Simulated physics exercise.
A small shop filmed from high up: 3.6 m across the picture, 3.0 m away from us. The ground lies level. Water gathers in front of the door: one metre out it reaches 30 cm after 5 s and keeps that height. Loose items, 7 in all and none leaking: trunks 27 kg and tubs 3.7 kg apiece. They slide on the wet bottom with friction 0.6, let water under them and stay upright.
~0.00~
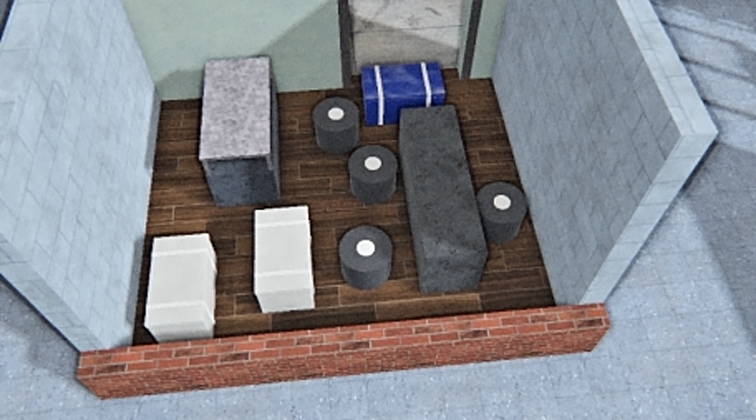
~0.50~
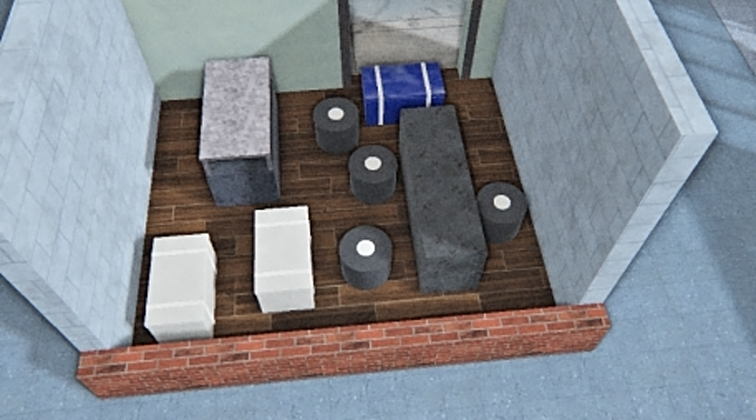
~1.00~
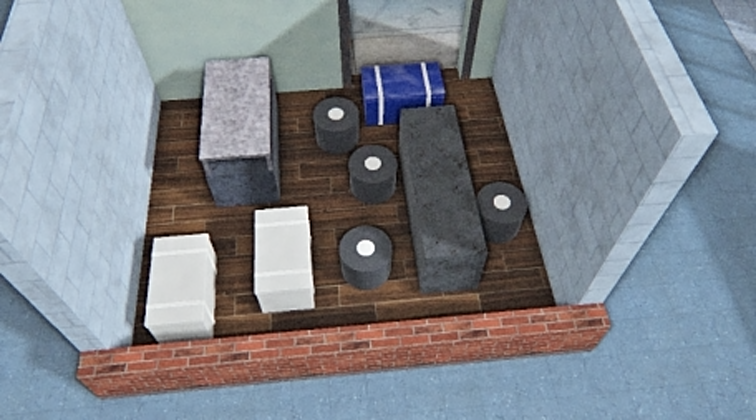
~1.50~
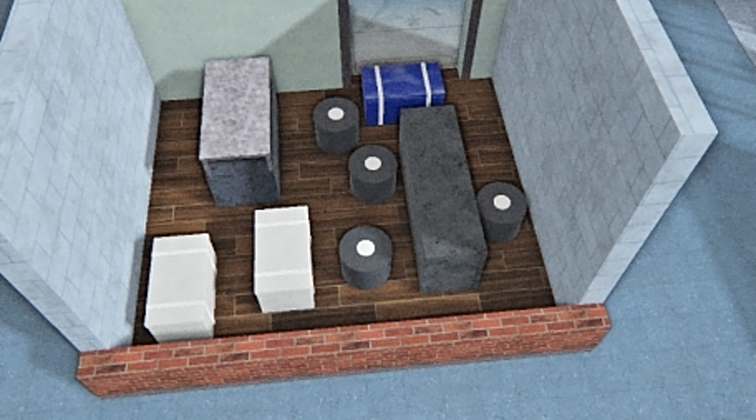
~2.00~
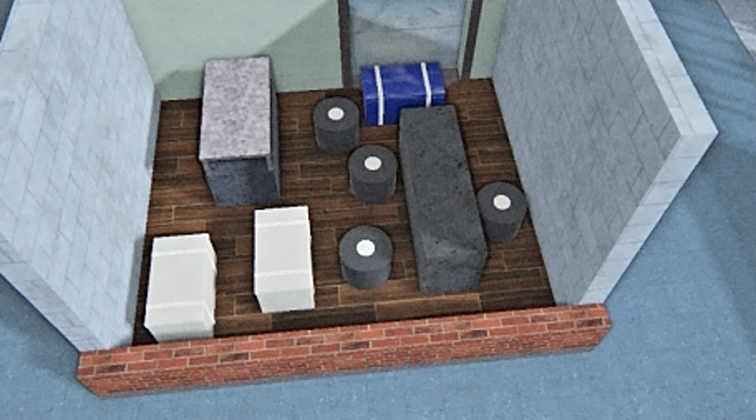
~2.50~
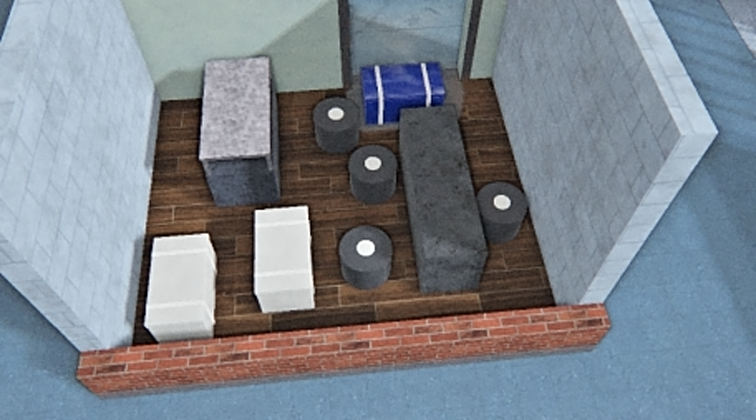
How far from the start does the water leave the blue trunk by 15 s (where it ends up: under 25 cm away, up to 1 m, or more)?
Blue trunk travels far.
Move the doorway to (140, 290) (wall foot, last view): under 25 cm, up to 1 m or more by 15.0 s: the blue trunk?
In that case the blue trunk slides a little.
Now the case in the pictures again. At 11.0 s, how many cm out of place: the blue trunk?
Roughly 200 cm by then.
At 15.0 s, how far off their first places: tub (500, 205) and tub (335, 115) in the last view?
In that order: 200 cm, 250 cm.
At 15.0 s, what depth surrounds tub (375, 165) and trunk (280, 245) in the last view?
Roughly 27 and 27 cm.
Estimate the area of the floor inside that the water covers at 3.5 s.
About 2.0 m2.
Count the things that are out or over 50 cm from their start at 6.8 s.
By then 4.
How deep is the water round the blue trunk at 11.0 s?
Roughly 21 cm.
After 3.5 s the blue trunk is near (404, 108), 0.4 m from its start, aground; 0 afloat.
After 6.8 s the blue trunk is near (400, 102), 0.4 m from its start, afloat; 5 afloat.
After 11.0 s the blue trunk is near (283, 233), 2.2 m from its start, afloat; 7 afloat.
After 15.0 s the blue trunk is near (363, 196), 1.6 m from its start, afloat; 7 afloat.
